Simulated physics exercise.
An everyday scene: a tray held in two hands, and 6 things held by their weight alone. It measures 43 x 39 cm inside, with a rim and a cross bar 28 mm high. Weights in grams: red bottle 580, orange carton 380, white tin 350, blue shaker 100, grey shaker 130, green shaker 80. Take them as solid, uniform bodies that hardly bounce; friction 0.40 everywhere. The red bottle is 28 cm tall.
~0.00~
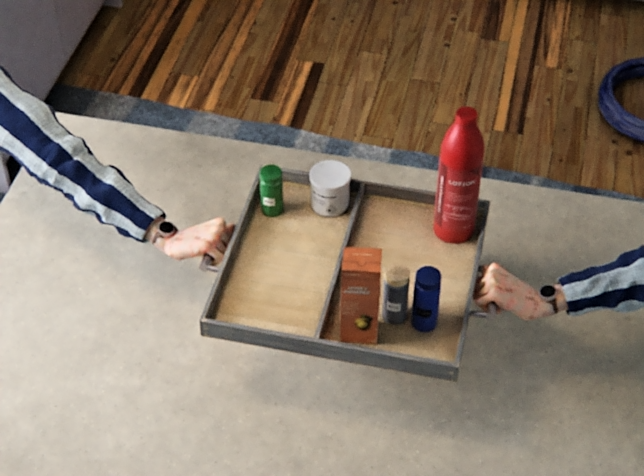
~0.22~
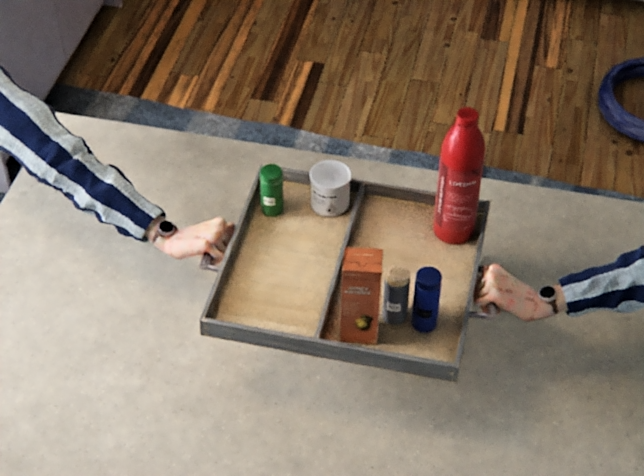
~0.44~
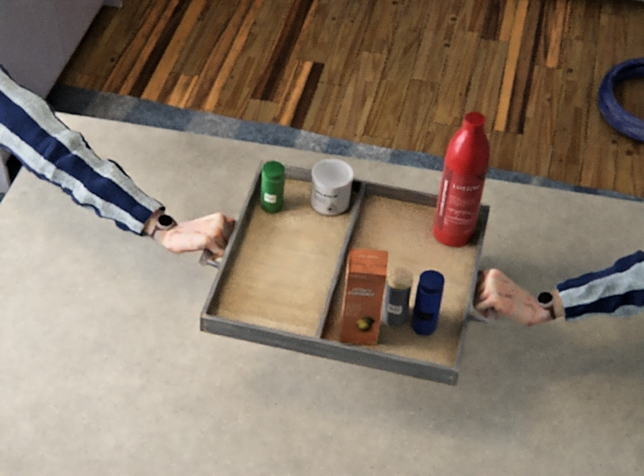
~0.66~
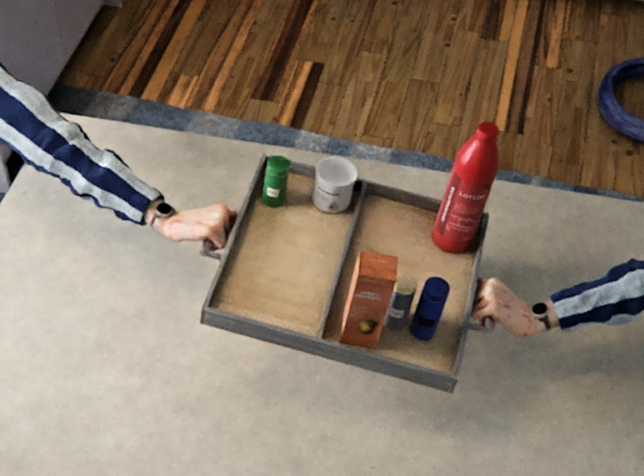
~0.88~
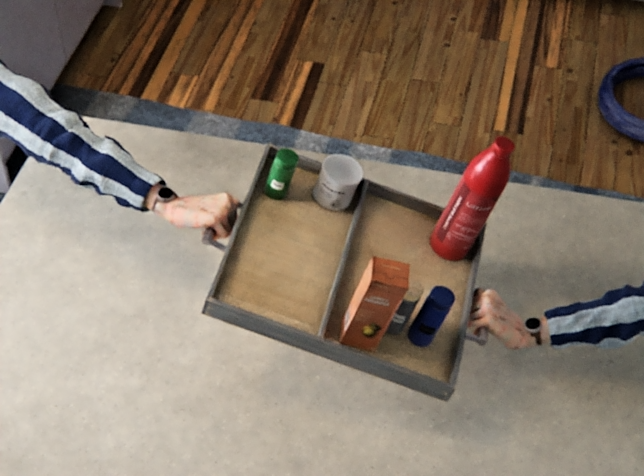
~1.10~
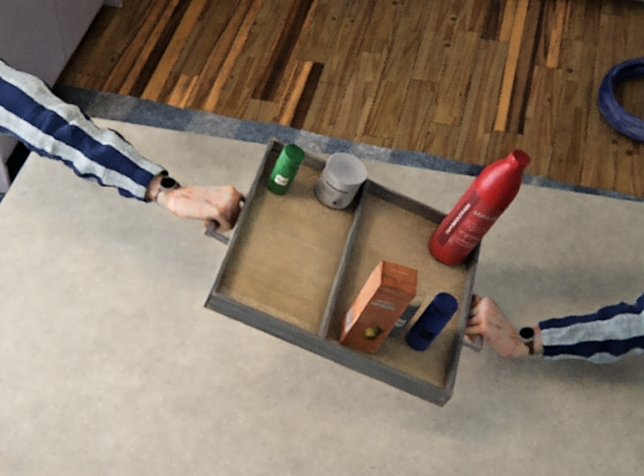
Two hands hold a tray of containers level, then tilt its right side steadily down.
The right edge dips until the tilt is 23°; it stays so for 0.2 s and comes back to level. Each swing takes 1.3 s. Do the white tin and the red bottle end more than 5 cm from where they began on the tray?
The white tin keeps its place, the red bottle ends elsewhere.
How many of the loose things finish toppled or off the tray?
5 of them.
By 1.50 s, tilt 23°, right edge down; red bottle and blue shaker now off the tray; orange carton rocked 47° off its seat; grey shaker rocked 36° off its seat.
By 1.70 s, tilt 23°, right edge down; orange carton on its side; grey shaker on its side; green shaker 3 cm from its spot.
By 2.10 s, tilt 16°, right edge down; orange carton now off the tray; green shaker on its side; grey shaker on its side.
By 2.50 s, tilt 4°, right edge down; green shaker on its side; grey shaker on its side.
When it is over (4.1 s), off the tray, red bottle, orange carton and blue shaker; lying over on the tray, grey shaker and green shaker; the last one within 5 cm of the start. In the last view, white tin near (336, 190), red bottle near (539, 306).
